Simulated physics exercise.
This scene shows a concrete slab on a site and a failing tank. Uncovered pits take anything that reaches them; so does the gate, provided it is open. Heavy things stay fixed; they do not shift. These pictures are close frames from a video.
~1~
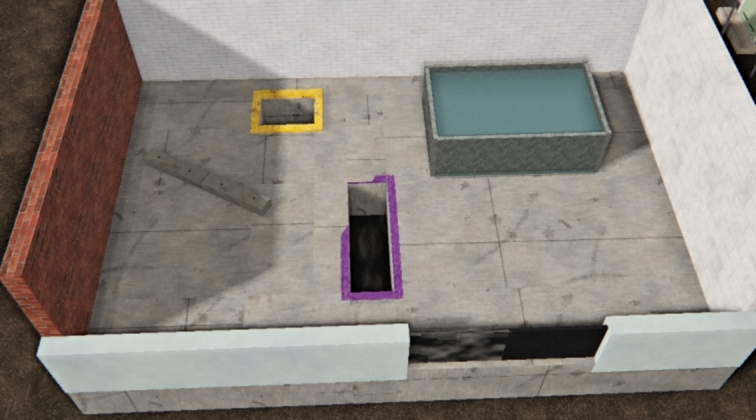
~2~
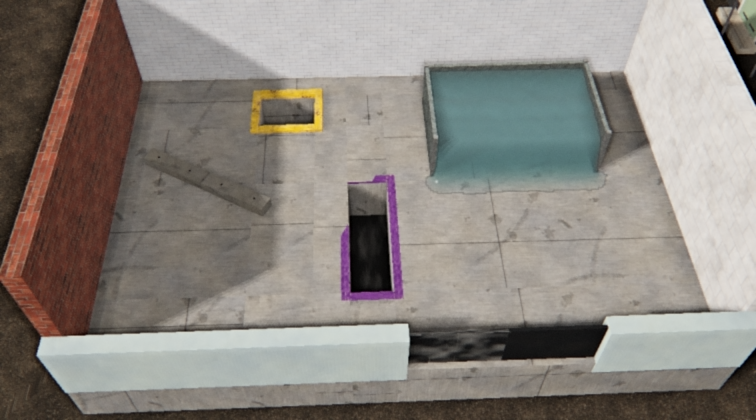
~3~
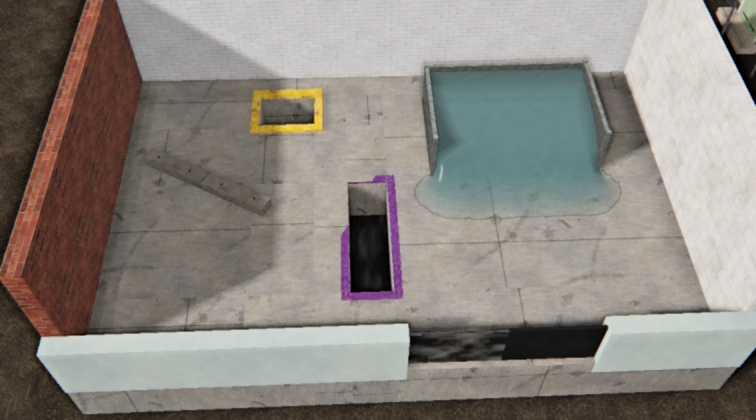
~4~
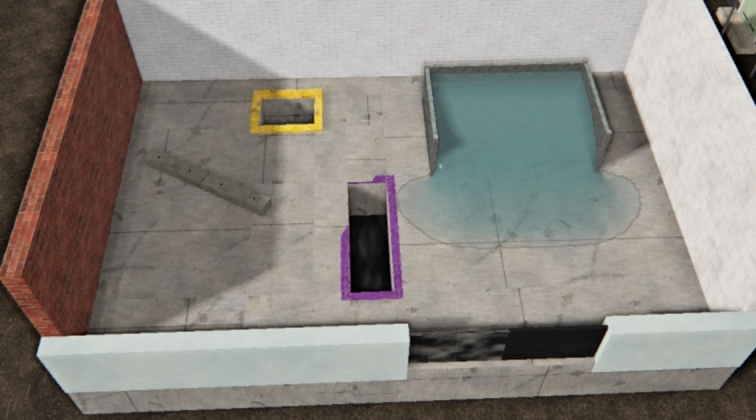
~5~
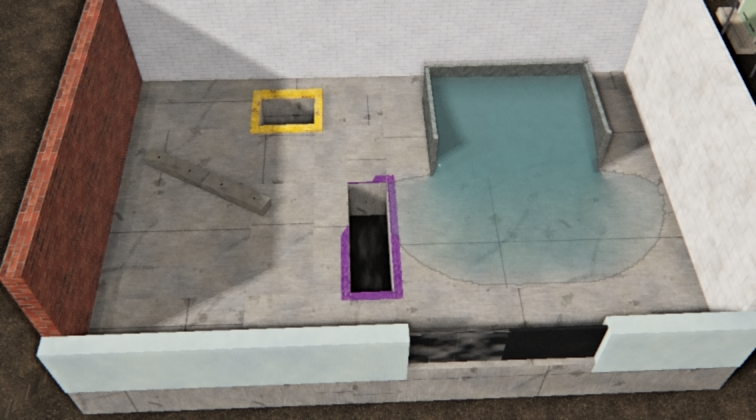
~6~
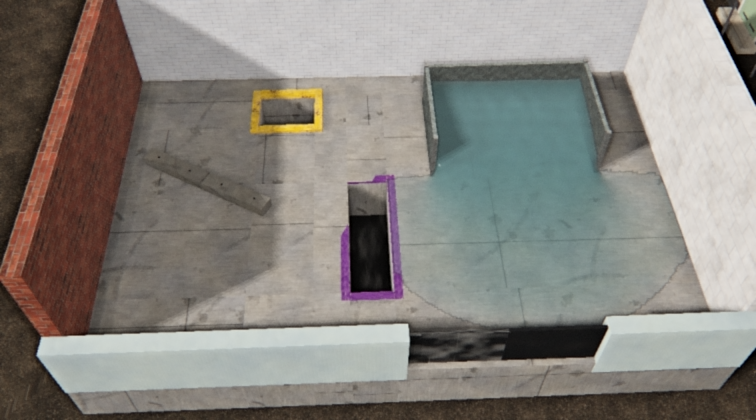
A walled concrete slab on bare ground is seen from above and in front by a camera that stays still. A brick-red wall stands at left, pale walls behind and at right, with a yellow-edged opening, a slanting grey beam, a purple-edged dark pit and a grey tank of blue-green water. The tank's front gives way, and water pours forward, spreading in a widening, thinning rounded sheet beside the pit toward the low front wall.
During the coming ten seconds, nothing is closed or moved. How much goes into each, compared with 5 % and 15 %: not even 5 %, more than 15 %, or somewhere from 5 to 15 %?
At the end, gate: Short of a twentieth; purple pit: Upwards of fifteen per cent; yellow pit: Short of a twentieth.
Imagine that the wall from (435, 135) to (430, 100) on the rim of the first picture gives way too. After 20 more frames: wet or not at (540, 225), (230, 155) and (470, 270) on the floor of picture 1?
In the order asked: Out of reach, sodden, out of reach.
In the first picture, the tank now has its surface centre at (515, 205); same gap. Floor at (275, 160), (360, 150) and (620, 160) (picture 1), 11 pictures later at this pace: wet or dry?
In order: Unflooded, then unflooded, then inundated.
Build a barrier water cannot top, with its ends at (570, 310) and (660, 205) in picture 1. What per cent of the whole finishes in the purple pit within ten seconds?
Purple: 30 %.
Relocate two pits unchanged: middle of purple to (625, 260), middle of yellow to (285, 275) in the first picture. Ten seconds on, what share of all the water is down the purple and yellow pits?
Per cent by pit - purple: 50 / yellow: 4.
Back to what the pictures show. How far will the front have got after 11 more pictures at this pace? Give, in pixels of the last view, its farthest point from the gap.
My guess would be about (212, 359).
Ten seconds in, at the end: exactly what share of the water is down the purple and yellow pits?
The first holds 26 per cent and the second 0 per cent.
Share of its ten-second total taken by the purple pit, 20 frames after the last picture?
By my reckoning, 30 percent.
A moment on, water covers 35 % of the floor; the gate 0 %, the purple pit 2 %, the yellow pit 0 %.
Next, water covers 40 % of the floor; the gate 0 %, the purple pit 3 %, the yellow pit 0 %.
Then, water covers 60 % of the floor; the gate 0 %, the purple pit 7 %, the yellow pit 0 %.
Later, water covers 75 % of the floor; the gate 0 %, the purple pit 18 %, the yellow pit 0 %.
In the end, water covers 90 % of the floor; the gate 0 %, the purple pit 26 %, the yellow pit 1 %.
